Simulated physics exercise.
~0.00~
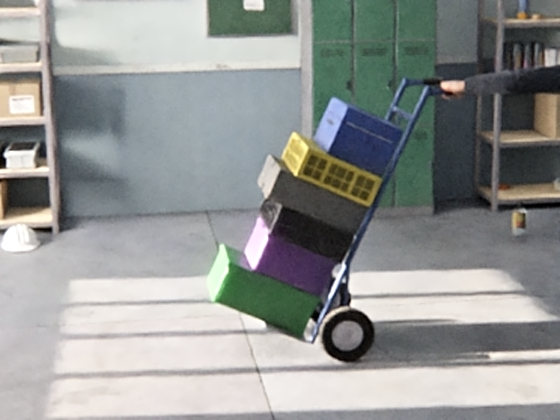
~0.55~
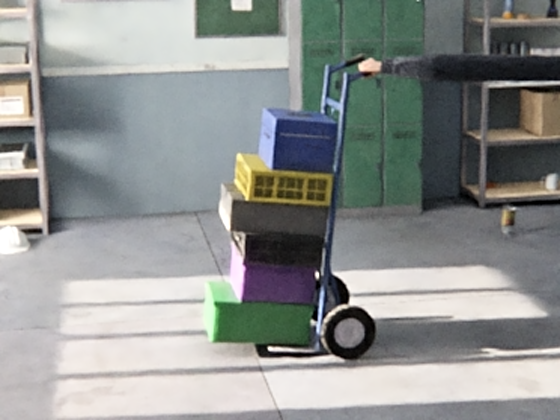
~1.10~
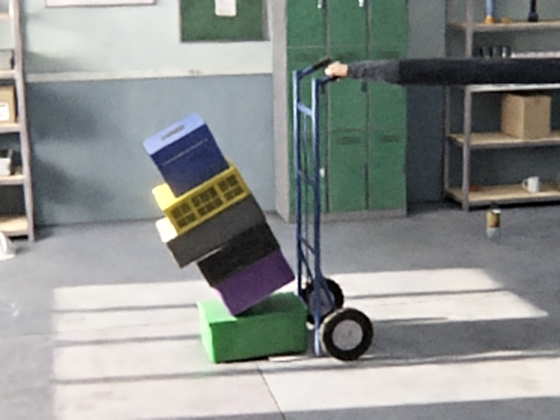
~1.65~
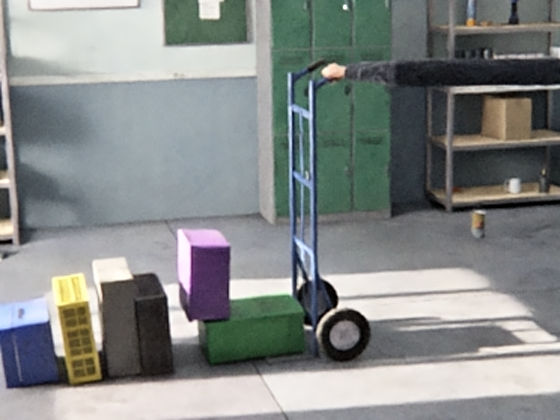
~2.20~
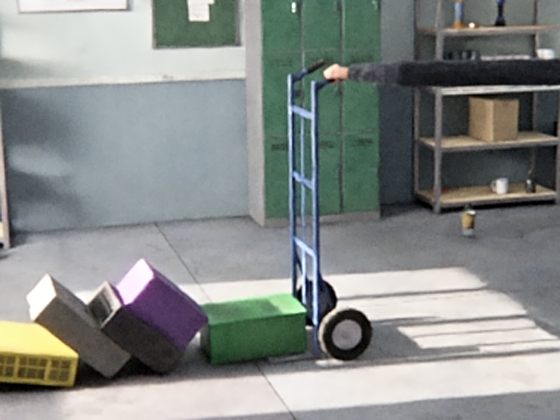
The footage shows an arm swinging a blue hand truck upright with a stack of coloured crates and boxes, which pitches off to the left above the green bottom one. The upper ones tumble onto the floor, and the purple one ends tilted against the green one, still beside the truck.
